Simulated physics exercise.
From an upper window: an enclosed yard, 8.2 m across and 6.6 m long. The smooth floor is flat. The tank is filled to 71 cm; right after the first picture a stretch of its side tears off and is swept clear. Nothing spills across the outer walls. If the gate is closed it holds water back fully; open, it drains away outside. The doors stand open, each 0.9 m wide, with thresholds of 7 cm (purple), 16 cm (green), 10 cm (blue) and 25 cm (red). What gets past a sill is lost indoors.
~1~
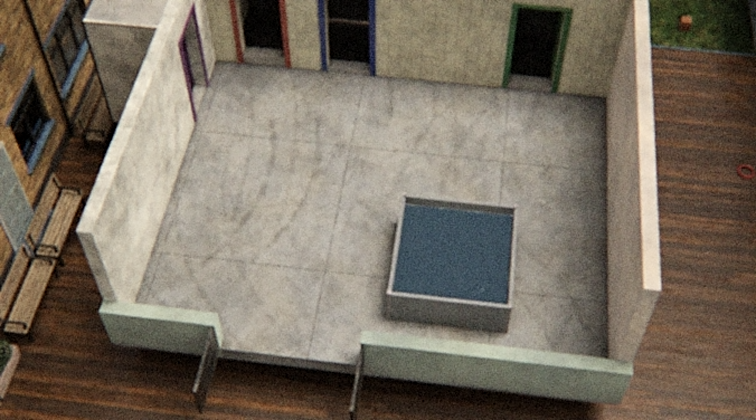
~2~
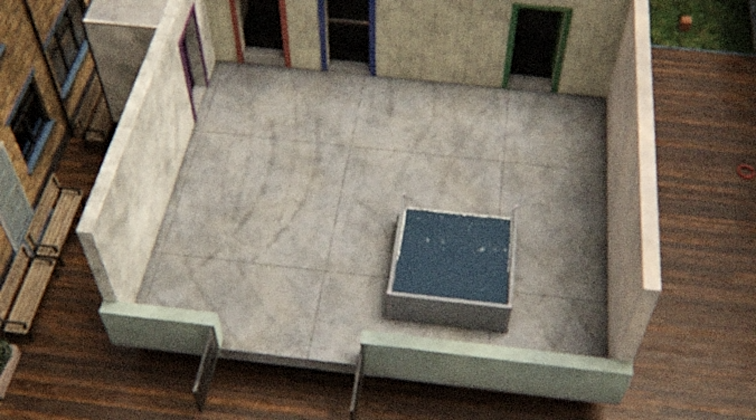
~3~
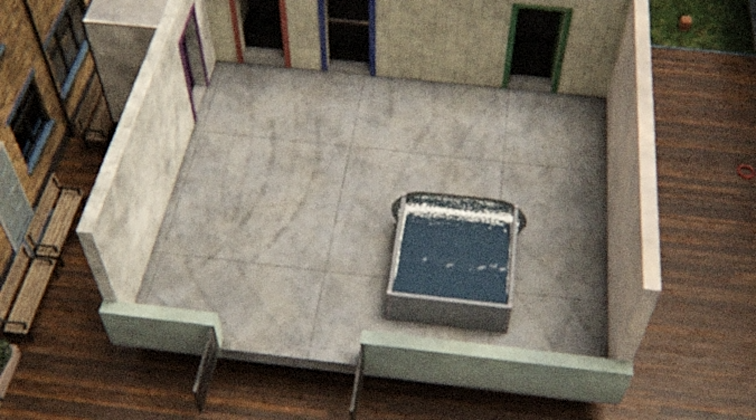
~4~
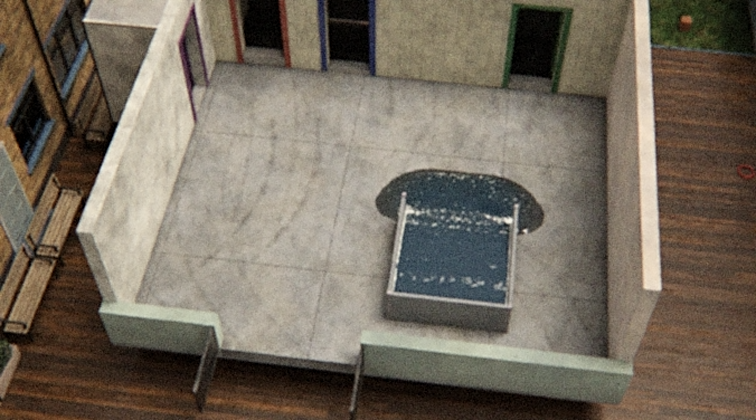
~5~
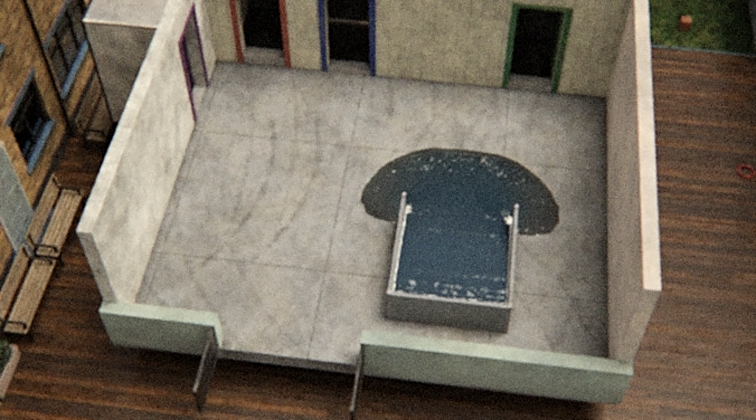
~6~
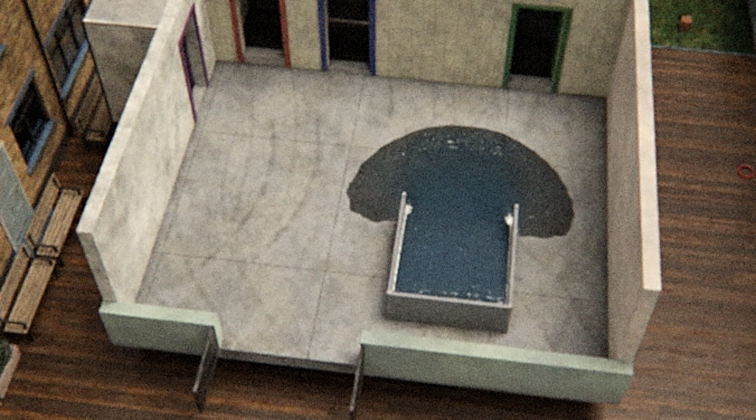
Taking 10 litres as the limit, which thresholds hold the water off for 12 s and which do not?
Within that time: At the purple door it exceeds the limit; at the green door it goes over the limit; at the blue door it passes the limit; at the red door it stays under the limit.
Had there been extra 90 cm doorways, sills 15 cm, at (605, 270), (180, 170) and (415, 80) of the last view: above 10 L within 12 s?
In turn: Under, below, past it.
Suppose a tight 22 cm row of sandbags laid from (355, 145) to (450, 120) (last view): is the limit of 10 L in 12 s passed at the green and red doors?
Against that limit: Green past it, red not over.
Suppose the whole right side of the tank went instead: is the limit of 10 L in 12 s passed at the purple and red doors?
Against that limit: Purple past it, red not over.
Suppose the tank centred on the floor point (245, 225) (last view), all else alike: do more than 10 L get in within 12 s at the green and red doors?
Against that limit: Green under, red over.
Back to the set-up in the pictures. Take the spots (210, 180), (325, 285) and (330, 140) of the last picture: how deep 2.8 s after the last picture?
In that order: 0, 0 and 1 cm.
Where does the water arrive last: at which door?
The purple one.
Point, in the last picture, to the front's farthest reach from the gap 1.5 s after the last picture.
Around (308, 72).
Then, 0.7 s after the last picture water covers 35 % of the floor and is deepest (35 cm) near (471, 88); purple door not reached, green door 23 cm at the sill, 1 L in, blue door not reached, red door not reached.
Then, 1.5 s after the last picture water covers 40 % of the floor and is deepest (40 cm) near (603, 100); purple door not reached, green door 30 cm at the sill, 28 L in, blue door 17 cm at the sill, 1 L in, red door not reached.
Then, 2.8 s after the last picture water covers 45 % of the floor and is deepest (28 cm) near (603, 100); purple door 5 cm at the sill, 0 L in, green door 22 cm at the sill, 75 L in, blue door 13 cm at the sill, 22 L in, red door 9 cm at the sill, 0 L in.
Then, 6.3 s after the last picture water covers 80 % of the floor and is deepest (16 cm) near (538, 373); purple door 10 cm at the sill, 85 L in, green door 8 cm at the sill, 88 L in, blue door 6 cm at the sill, 27 L in, red door 11 cm at the sill, 0 L in.
Then, 11.3 s after the last picture water covers 95 % of the floor and is deepest (10 cm) near (128, 325); purple door 6 cm at the sill, 100 L in, green door 4 cm at the sill, 88 L in, blue door 5 cm at the sill, 27 L in, red door 6 cm at the sill, 0 L in.
